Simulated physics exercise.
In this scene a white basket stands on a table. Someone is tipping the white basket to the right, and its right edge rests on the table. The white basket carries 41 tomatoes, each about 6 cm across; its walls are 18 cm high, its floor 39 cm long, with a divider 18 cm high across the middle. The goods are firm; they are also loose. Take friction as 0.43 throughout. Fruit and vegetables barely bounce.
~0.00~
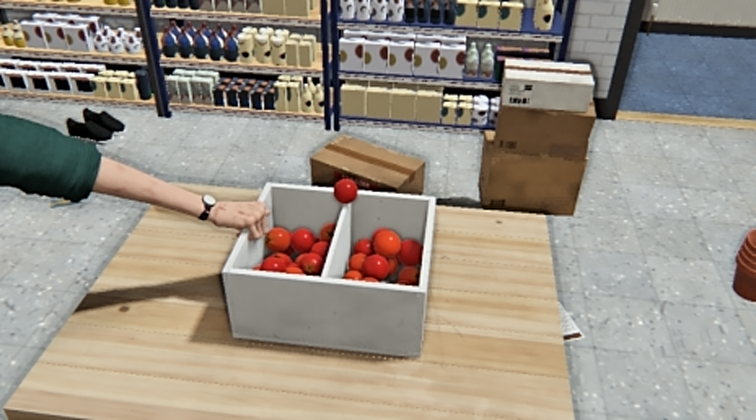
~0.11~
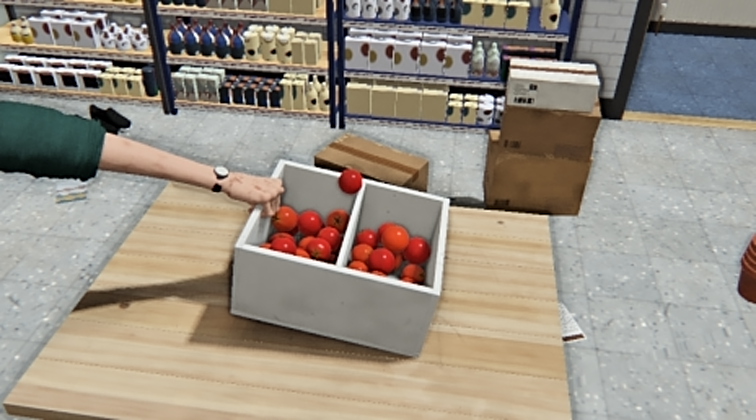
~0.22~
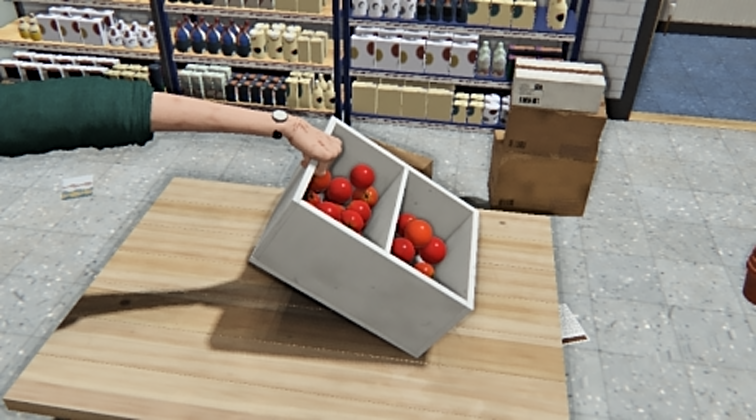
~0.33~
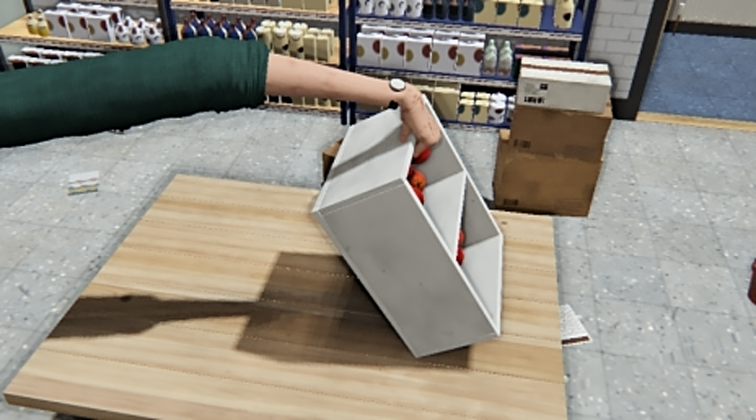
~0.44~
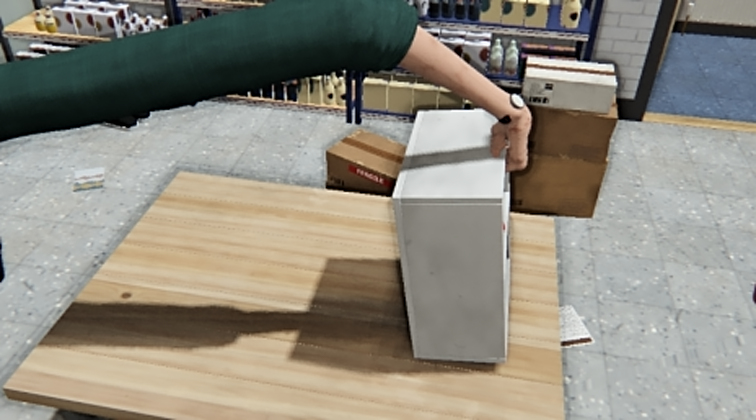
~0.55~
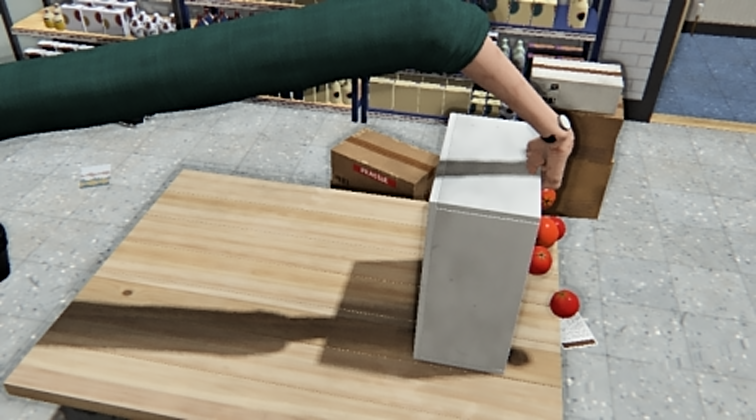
A hand tipping a divided white basket of red tomatoes rightward onto its side on a wooden table, several tomatoes tumbling out.
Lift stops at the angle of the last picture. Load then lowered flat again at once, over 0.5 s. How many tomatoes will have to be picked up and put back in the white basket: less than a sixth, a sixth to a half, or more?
It keeps under half.
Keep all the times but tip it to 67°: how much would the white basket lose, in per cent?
White basket: 0%.
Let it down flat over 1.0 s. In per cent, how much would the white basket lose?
That would cost the white basket 70 per cent of its load.
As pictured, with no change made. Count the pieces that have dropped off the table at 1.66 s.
I'd estimate some 18 at that moment.
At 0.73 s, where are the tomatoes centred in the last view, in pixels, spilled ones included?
(510, 276).
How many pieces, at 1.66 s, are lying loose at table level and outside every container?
About 12.
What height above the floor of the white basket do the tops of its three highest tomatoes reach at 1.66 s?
I'd say some 6 cm high.
After 0.73 s, tilt 64°; white basket 28 in, 13 out.
After 0.95 s, tilt 9°; white basket 11 in, 30 out.
After 1.26 s, tilt 0°; white basket 11 in, 30 out.
When it is over (at 1.66 s), white basket 11 in, 30 out. Asked share, 30 of 41, 73 per cent.
